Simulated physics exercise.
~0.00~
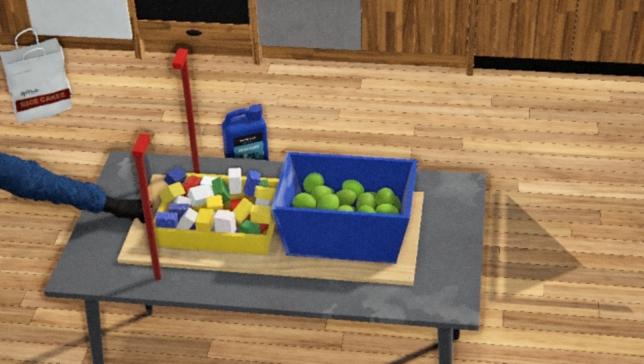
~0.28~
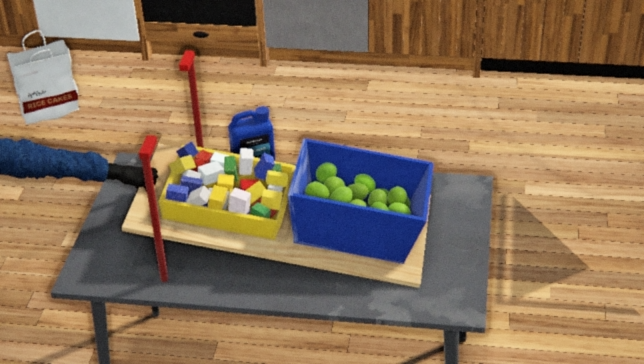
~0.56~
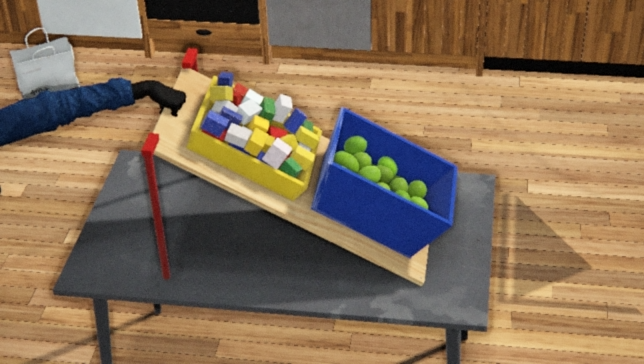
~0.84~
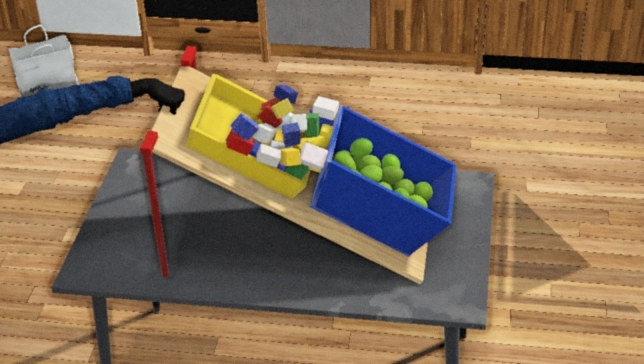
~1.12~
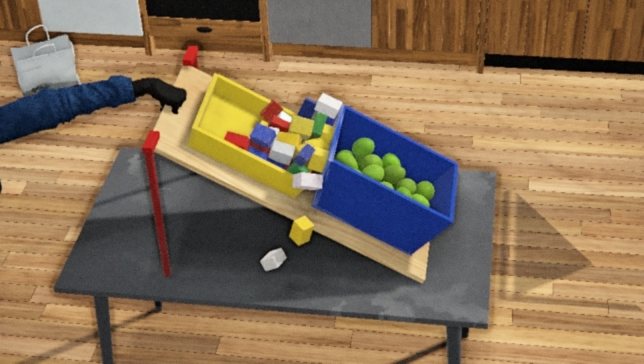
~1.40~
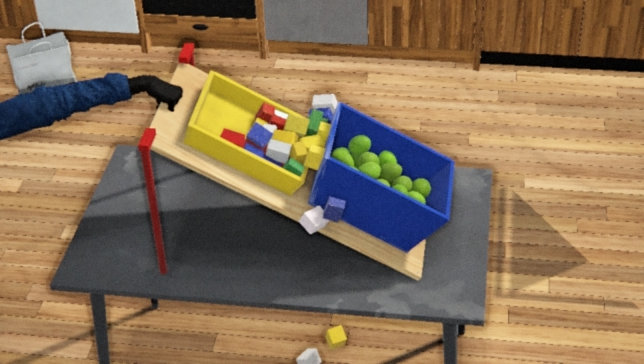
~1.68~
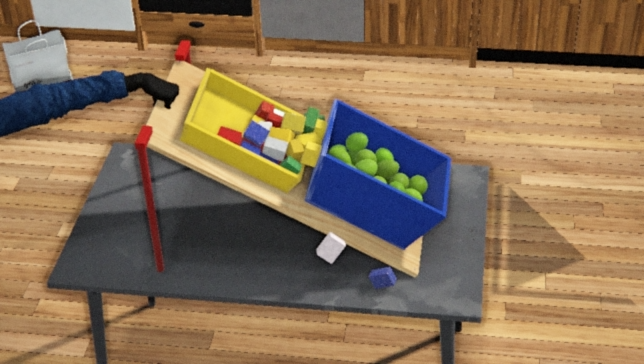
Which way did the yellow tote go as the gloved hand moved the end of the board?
The yellow tote went up, tilting along with the board as its left end rose.
A board holding a yellow tote of toy bricks and a blue tote of limes tilted as a gloved hand raised its left end to the red stops; the bricks slid right and several tumbled out, while the limes stayed in.
